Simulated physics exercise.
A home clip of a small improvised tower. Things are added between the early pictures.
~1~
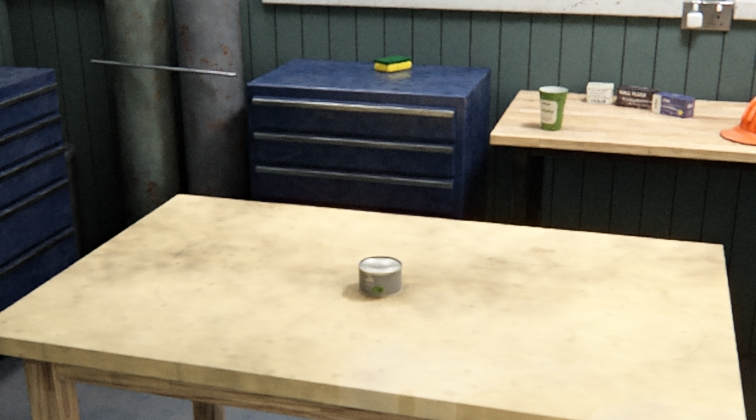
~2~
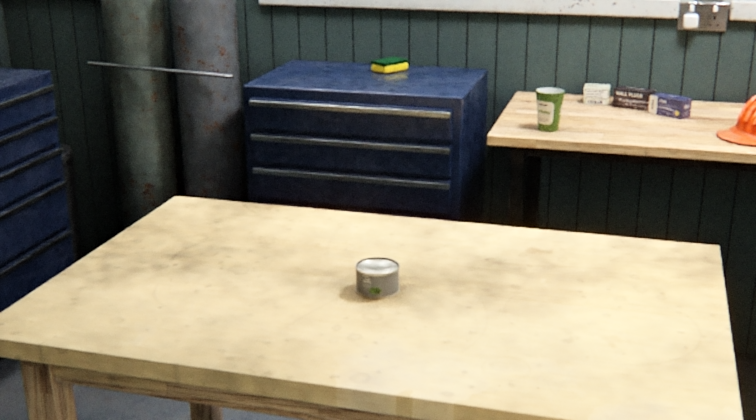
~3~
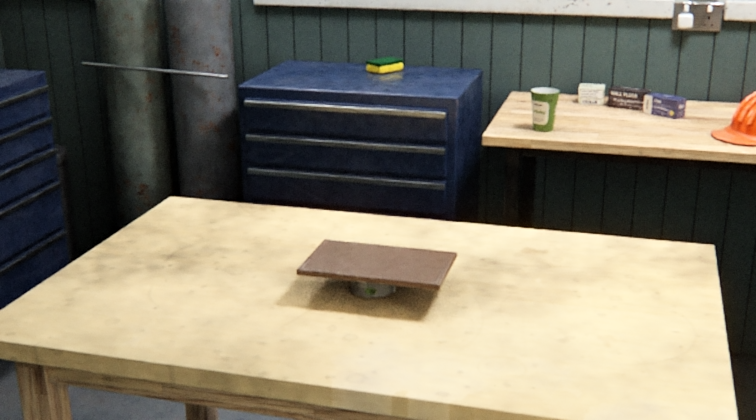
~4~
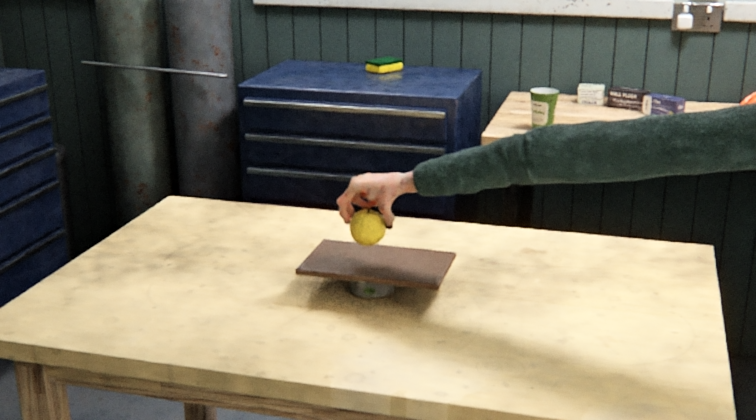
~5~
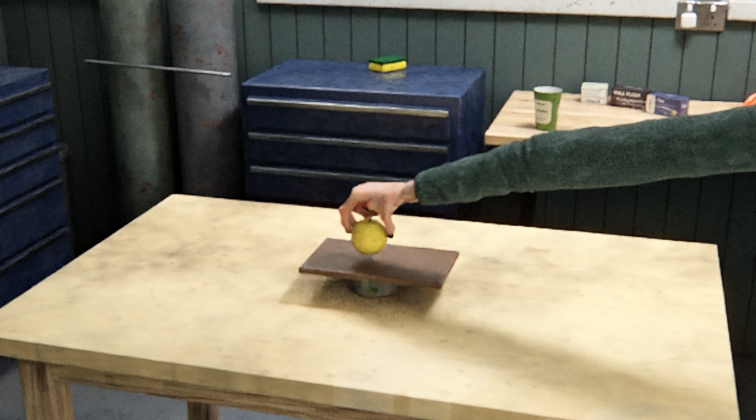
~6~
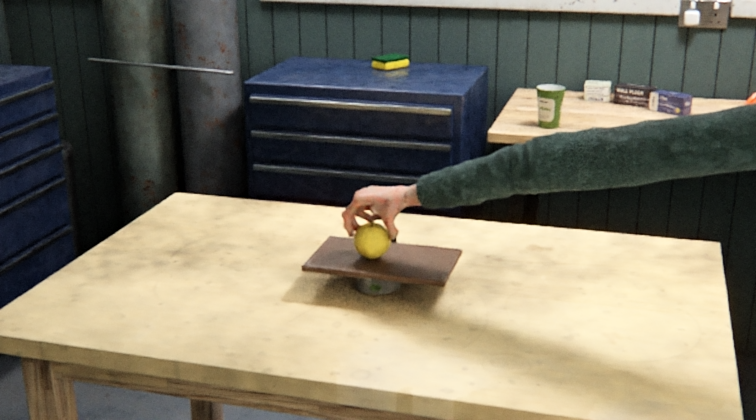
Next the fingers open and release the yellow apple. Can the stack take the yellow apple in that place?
Here the stack holds.
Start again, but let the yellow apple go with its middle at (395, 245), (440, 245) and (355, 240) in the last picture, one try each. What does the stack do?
First, it keeps its balance; second, it loses its balance; third, it holds.
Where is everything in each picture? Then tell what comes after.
The last thing is not in view yet; grey tub (380, 277), in the first picture.
The last thing is not in view yet; grey tub (378, 278), in the second picture.
The last thing is not in view yet, in the third picture.
Still above its spot; yellow apple (368, 227), in the fourth picture.
Still above its spot; yellow apple (369, 236), in the fifth picture.
In place under the hand; yellow apple (372, 240), in the sixth picture.
Then, 0.60 s later than the last frame, all is still.
Then, 1.40 s later than the last frame, yellow apple resting near (372, 241).
When it is over, all 3 as before. End places, in pixels of the last picture, yellow apple near (372, 241). The stack stays up.
